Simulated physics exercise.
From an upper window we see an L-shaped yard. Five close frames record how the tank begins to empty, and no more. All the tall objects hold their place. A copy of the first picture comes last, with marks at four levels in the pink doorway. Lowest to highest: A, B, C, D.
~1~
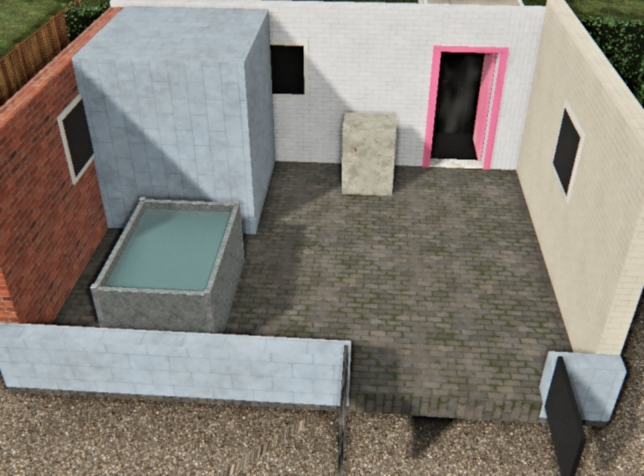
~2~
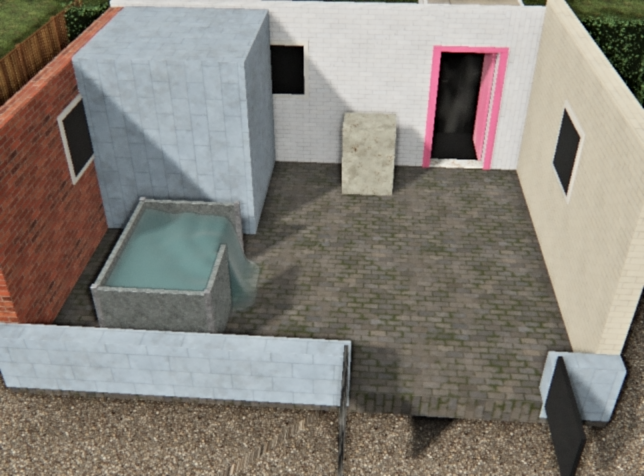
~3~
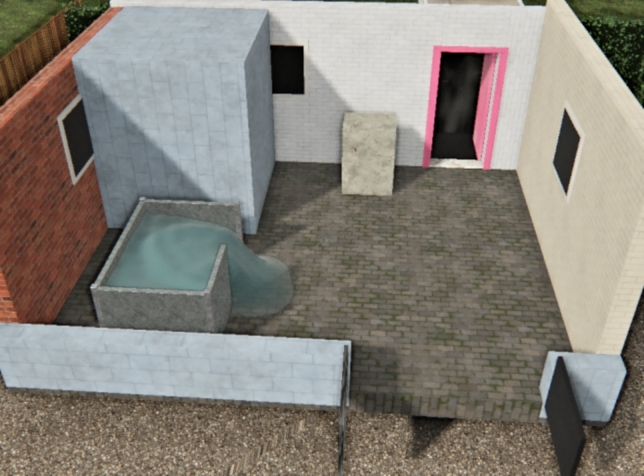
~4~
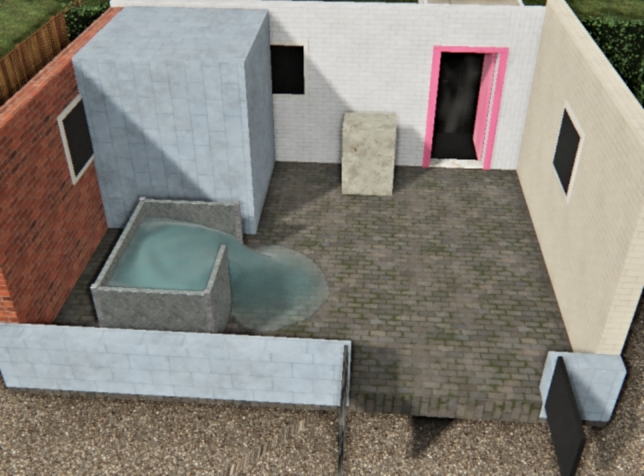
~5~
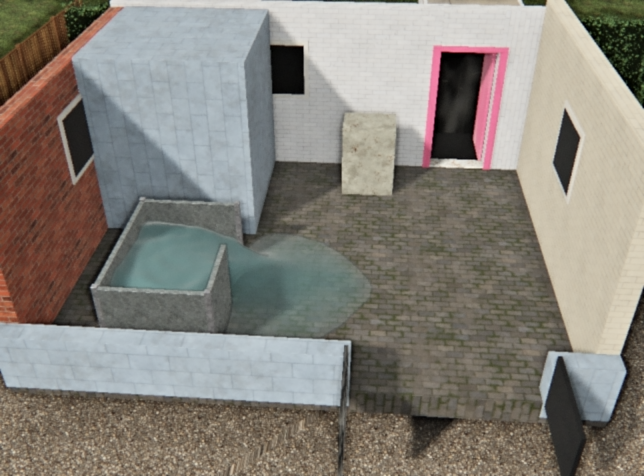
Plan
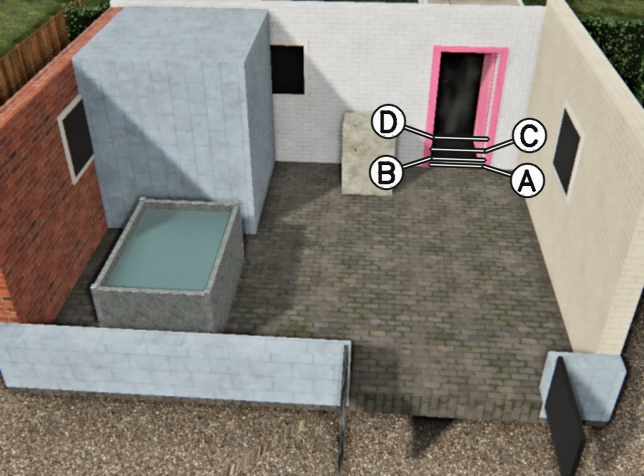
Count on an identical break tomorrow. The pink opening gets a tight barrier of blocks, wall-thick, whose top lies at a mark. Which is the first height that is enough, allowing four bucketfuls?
Take B.
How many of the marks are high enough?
Three of the four.
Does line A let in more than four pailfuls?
Yes, it does.
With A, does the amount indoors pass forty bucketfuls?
No.
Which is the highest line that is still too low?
Here it is line A.
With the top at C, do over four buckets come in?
No, not at all.
On the marked copy, A at (456, 165); B at (457, 159); C at (458, 150); D at (460, 138); from the bottom up A, B, C, D.
Choosing A, about 14 bucketfuls get in.
Choosing B, a splash gets over, under a bucket.
Choosing C, nothing gets over.
Choosing D, nothing gets over.
